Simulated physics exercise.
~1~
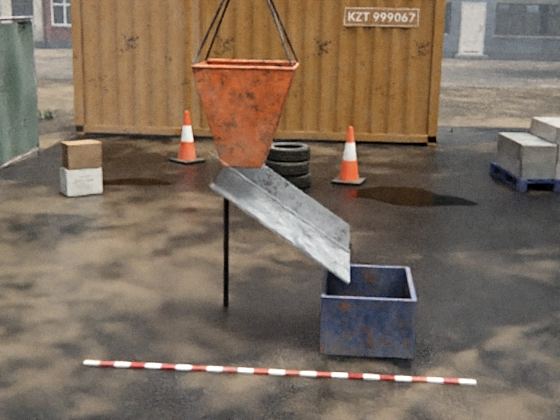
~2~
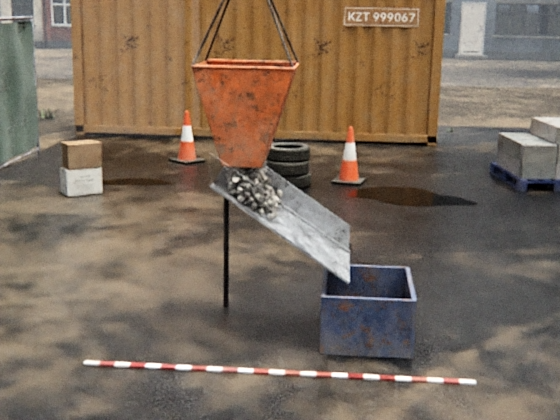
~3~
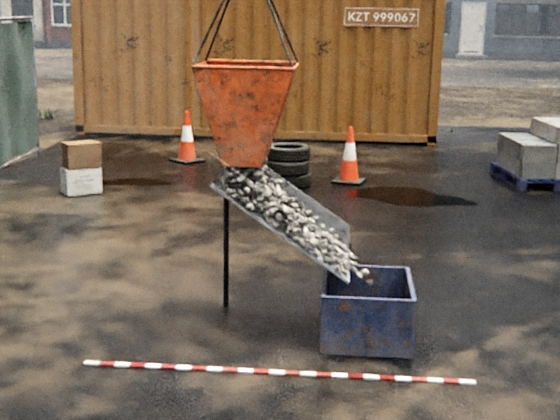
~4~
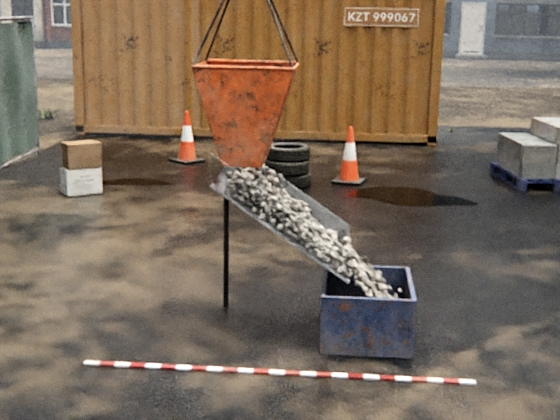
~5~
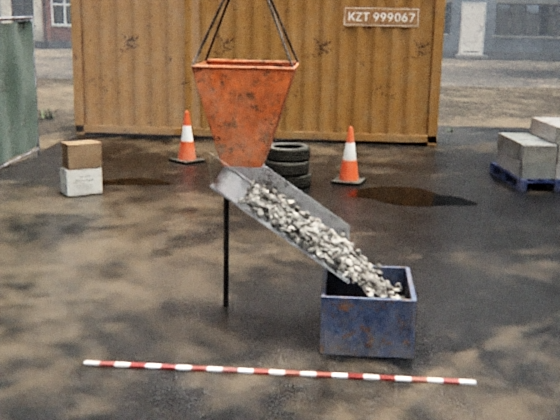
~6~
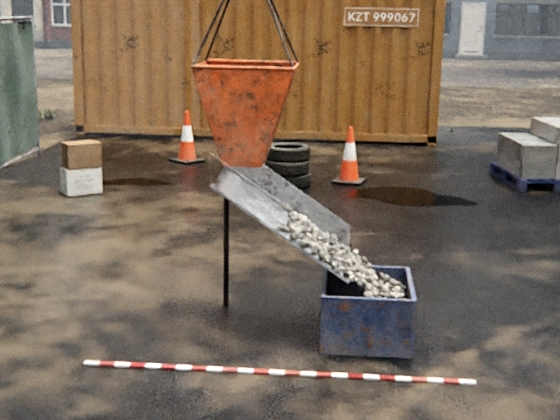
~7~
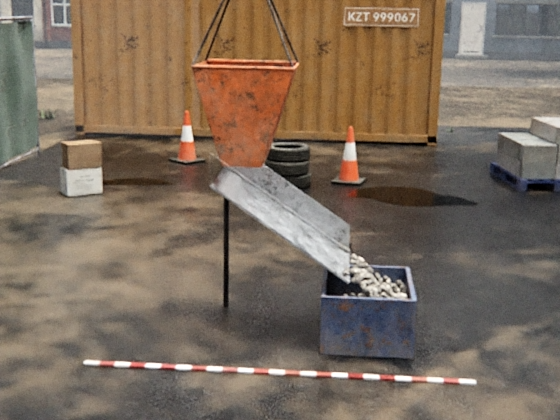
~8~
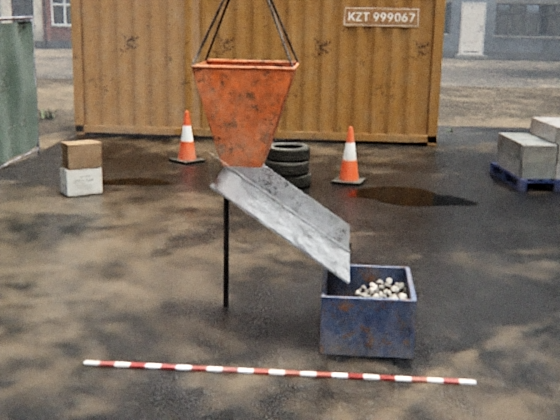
An orange skip hanging in front of a big yellowish container let out a load of pale stones, which slid down a sloping metal chute to the right and dropped into a blue bin, where they all ended up, leaving the chute empty.
